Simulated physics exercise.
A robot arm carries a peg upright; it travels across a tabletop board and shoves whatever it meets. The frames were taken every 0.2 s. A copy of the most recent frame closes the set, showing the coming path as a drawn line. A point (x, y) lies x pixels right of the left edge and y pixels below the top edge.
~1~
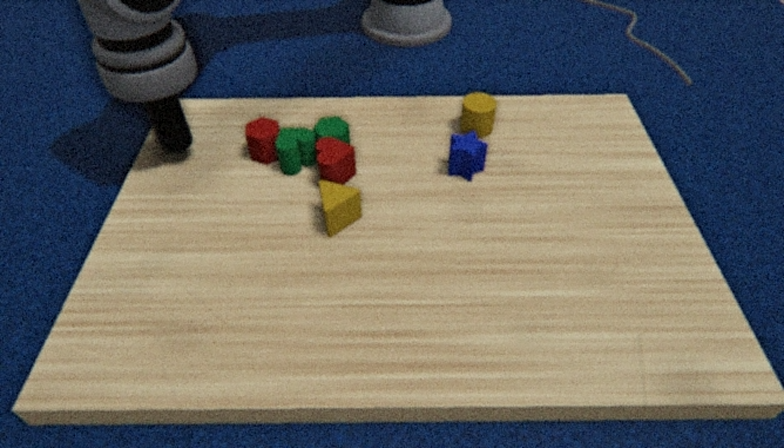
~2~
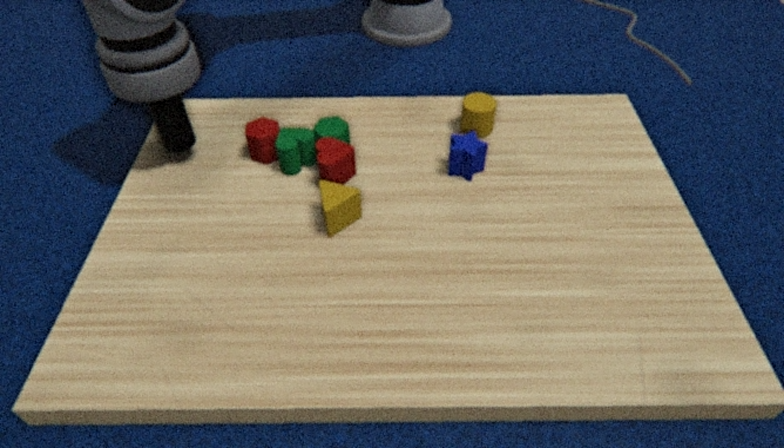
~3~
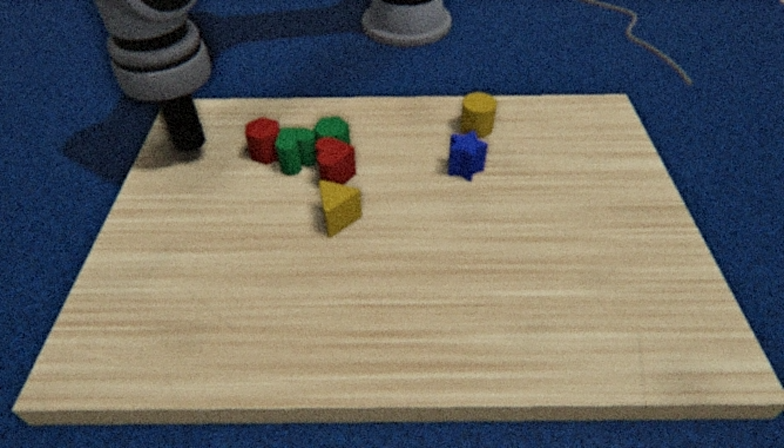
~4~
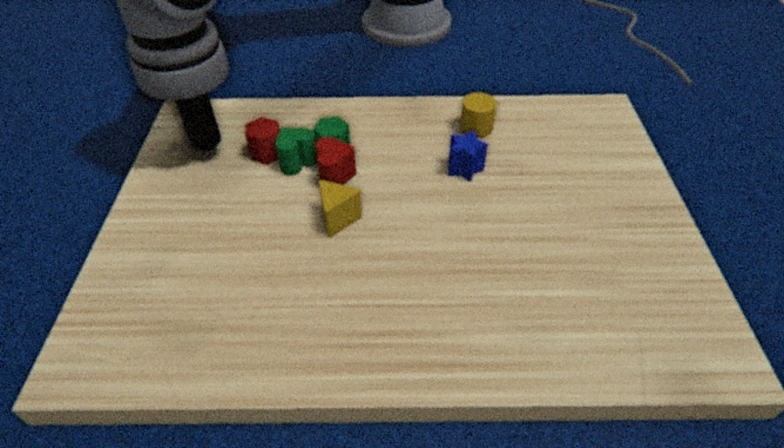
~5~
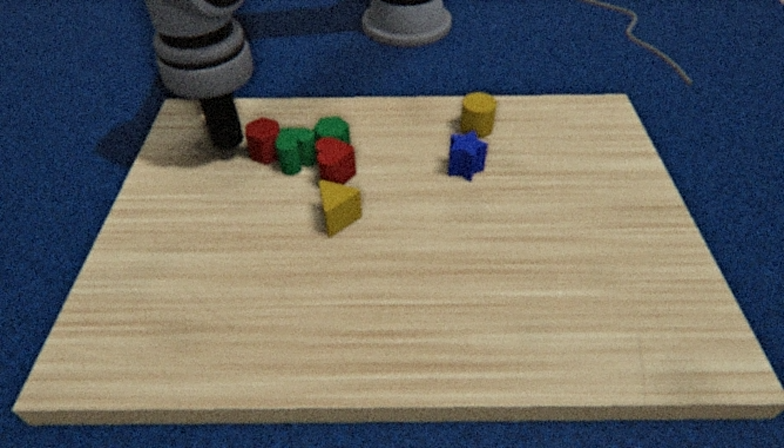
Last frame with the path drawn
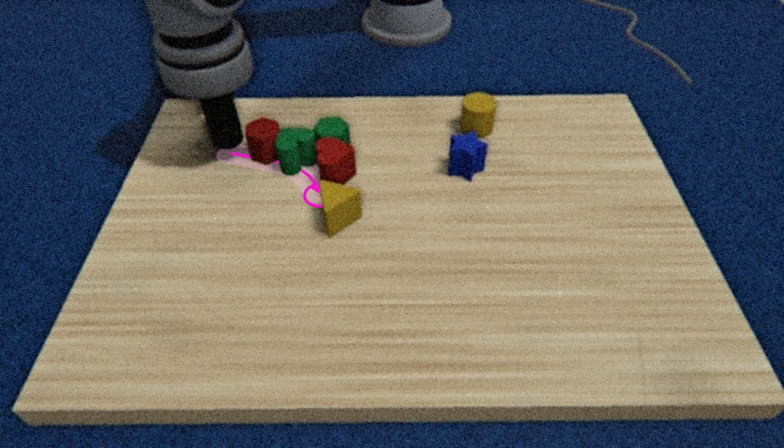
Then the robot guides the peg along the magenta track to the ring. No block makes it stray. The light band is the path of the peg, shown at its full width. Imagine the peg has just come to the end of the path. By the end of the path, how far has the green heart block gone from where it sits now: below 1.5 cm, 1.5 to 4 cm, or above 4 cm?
Moves over 4 cm.
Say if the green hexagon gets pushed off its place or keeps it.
It shifts position.
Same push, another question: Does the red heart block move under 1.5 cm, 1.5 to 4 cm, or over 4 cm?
The distance will be 1.5 to 4 cm.
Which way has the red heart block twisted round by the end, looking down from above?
Viewed from the top, it goes clockwise.
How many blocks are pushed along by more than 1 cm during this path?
Once the path ends, three or more blocks will have shifted.
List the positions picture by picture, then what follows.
Lower end of the peg at (178, 144), tops of blocks, red hexagon at (261, 127), green heart block at (293, 136), green hexagon at (331, 126), red heart block at (332, 150), in the first frame.
Peg at (181, 144), blocks as before, in the second frame.
Peg at (190, 143), blocks as before, in the third frame.
Peg at (206, 142), blocks as before, in the fourth frame.
Peg at (228, 141), red hexagon at (261, 127), green heart block at (293, 136), green hexagon at (331, 126), red heart block at (332, 150), in the fifth frame.
The drawn path runs from (232, 154) through (269, 160) and (302, 171) to (321, 194).
One third of the way, peg at (266, 147); red hexagon at (293, 122), turned 15° anticlockwise; green heart block at (311, 136), turned 40° clockwise; green hexagon at (341, 124), turned 25° anticlockwise; red heart block at (340, 155).
Two thirds of the way, peg at (301, 158); red hexagon at (300, 119), turned 15° anticlockwise; green heart block at (333, 139); green hexagon at (351, 120), turned 45° anticlockwise; red heart block at (350, 157), turned 45° clockwise.
At the end, peg at (319, 181); red hexagon at (300, 119), turned 15° anticlockwise; green heart block at (340, 141), turned 20° anticlockwise; green hexagon at (351, 120), turned 45° anticlockwise; red heart block at (356, 158), turned 50° clockwise.
